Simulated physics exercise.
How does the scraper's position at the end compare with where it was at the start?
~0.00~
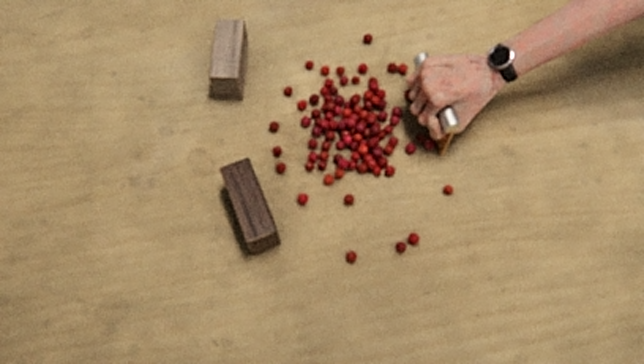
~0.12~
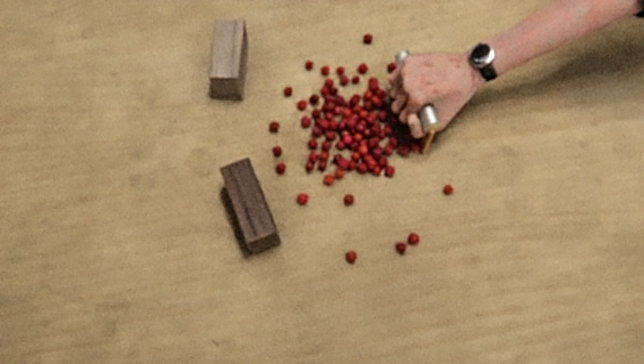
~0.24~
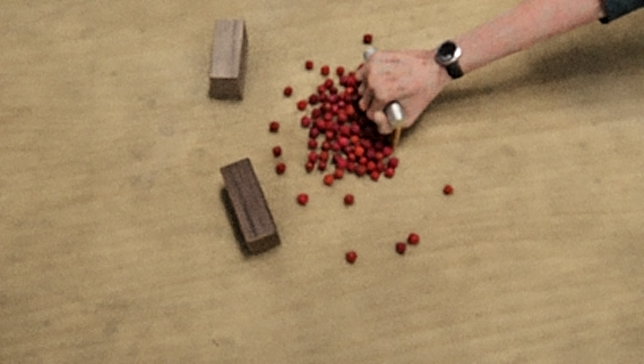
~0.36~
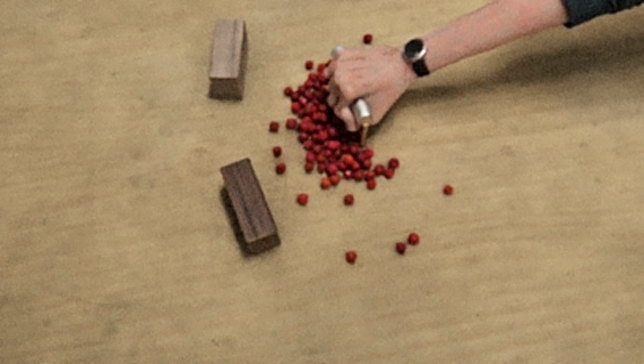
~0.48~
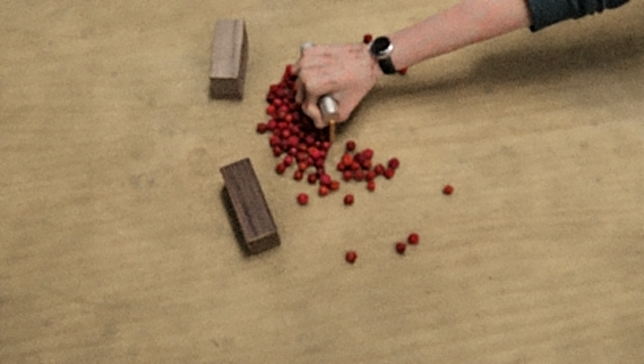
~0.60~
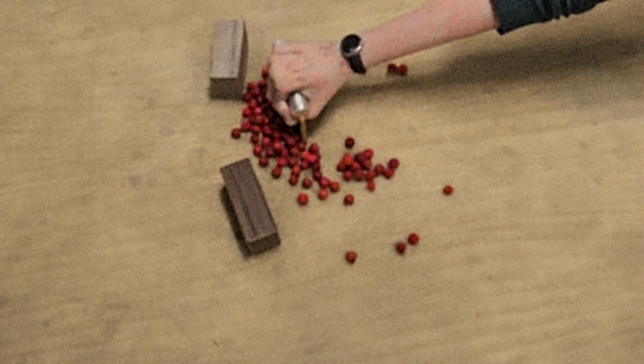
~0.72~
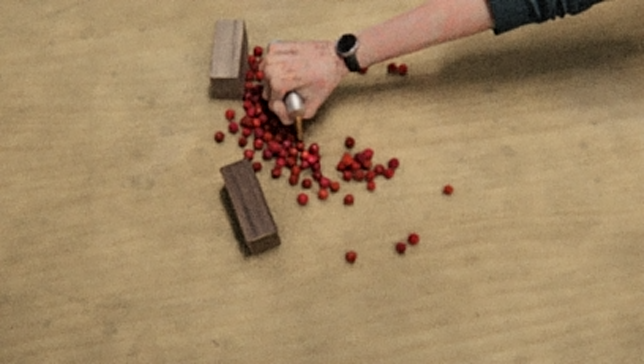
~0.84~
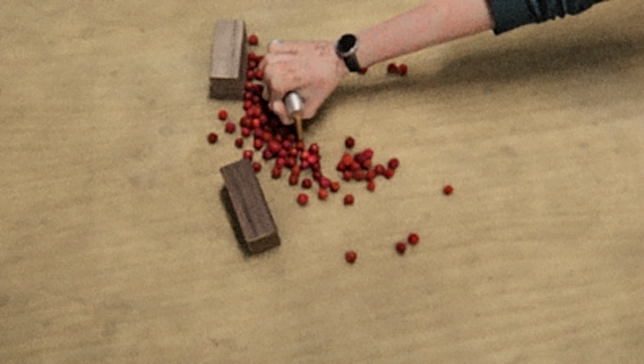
At the start the scraper is at the right edge of the berry pile, well away from the blocks. By the end it is much further left, just to the right of the upper wooden block and slightly higher than before.
